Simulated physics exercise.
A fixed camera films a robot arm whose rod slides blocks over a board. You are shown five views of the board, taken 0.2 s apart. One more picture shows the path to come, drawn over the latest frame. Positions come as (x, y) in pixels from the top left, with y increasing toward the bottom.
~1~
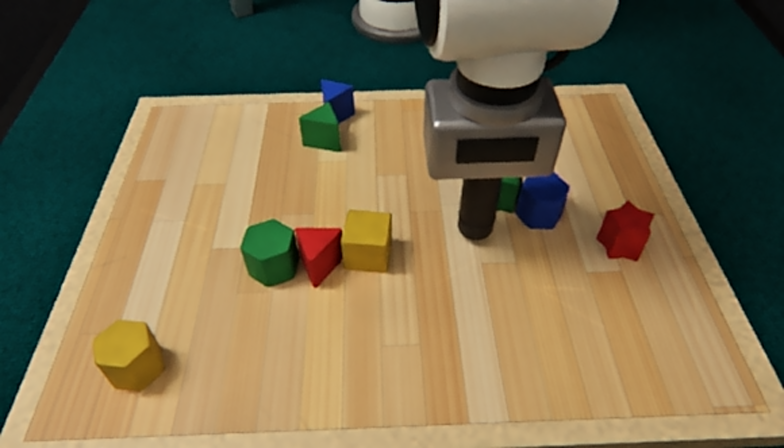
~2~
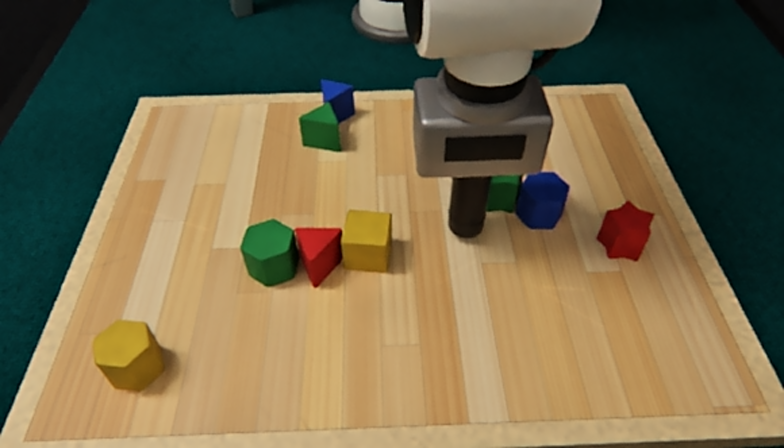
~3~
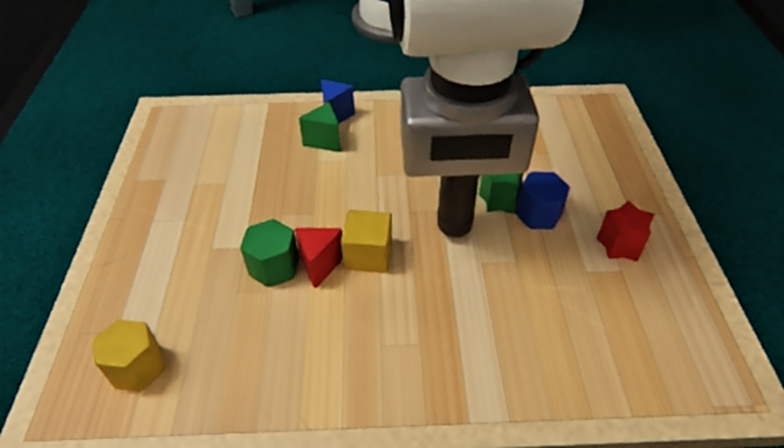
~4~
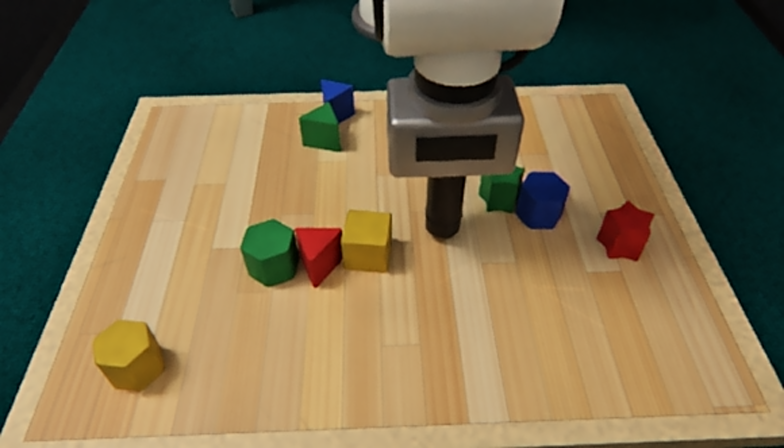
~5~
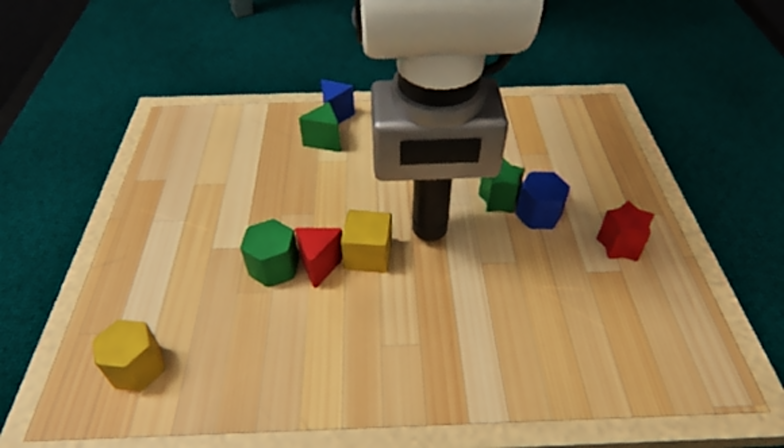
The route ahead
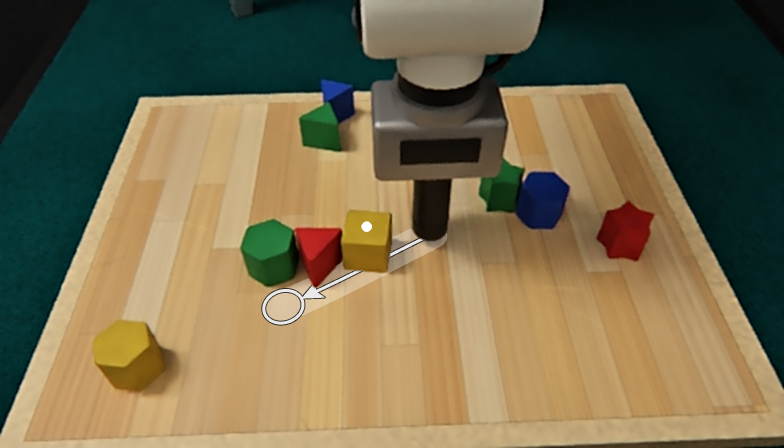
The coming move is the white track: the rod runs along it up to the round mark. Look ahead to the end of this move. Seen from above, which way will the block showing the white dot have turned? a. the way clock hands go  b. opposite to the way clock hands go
That would be b.
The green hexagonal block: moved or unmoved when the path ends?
At the moment the path ends, the green hexagonal block no longer stands where it did.
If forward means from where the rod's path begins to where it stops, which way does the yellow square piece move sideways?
It goes left.
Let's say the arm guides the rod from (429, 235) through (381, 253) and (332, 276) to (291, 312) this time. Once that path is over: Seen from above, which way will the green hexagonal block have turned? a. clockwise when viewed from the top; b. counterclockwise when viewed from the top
Option a.
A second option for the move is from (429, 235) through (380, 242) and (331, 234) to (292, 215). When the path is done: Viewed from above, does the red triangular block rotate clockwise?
Yes, I think so.
Path on the board, from (429, 235) to (283, 306); the dot is on the yellow square piece.
What follows on the original path. One third of the way, rod (383, 252); green hexagonal block (250, 239); red triangular block (289, 245), turned 30° clockwise; yellow square piece (341, 240), turned 15° anticlockwise.
Two thirds of the way, rod (335, 276); green hexagonal block (232, 240), turned 40° clockwise; red triangular block (244, 271), turned 75° clockwise; yellow square piece (292, 273), turned 40° anticlockwise.
At the end, rod (282, 300); green hexagonal block (231, 240), turned 45° clockwise; red triangular block (209, 280), turned 135° clockwise; yellow square piece (235, 303), turned 55° anticlockwise; green star-shaped block in place.
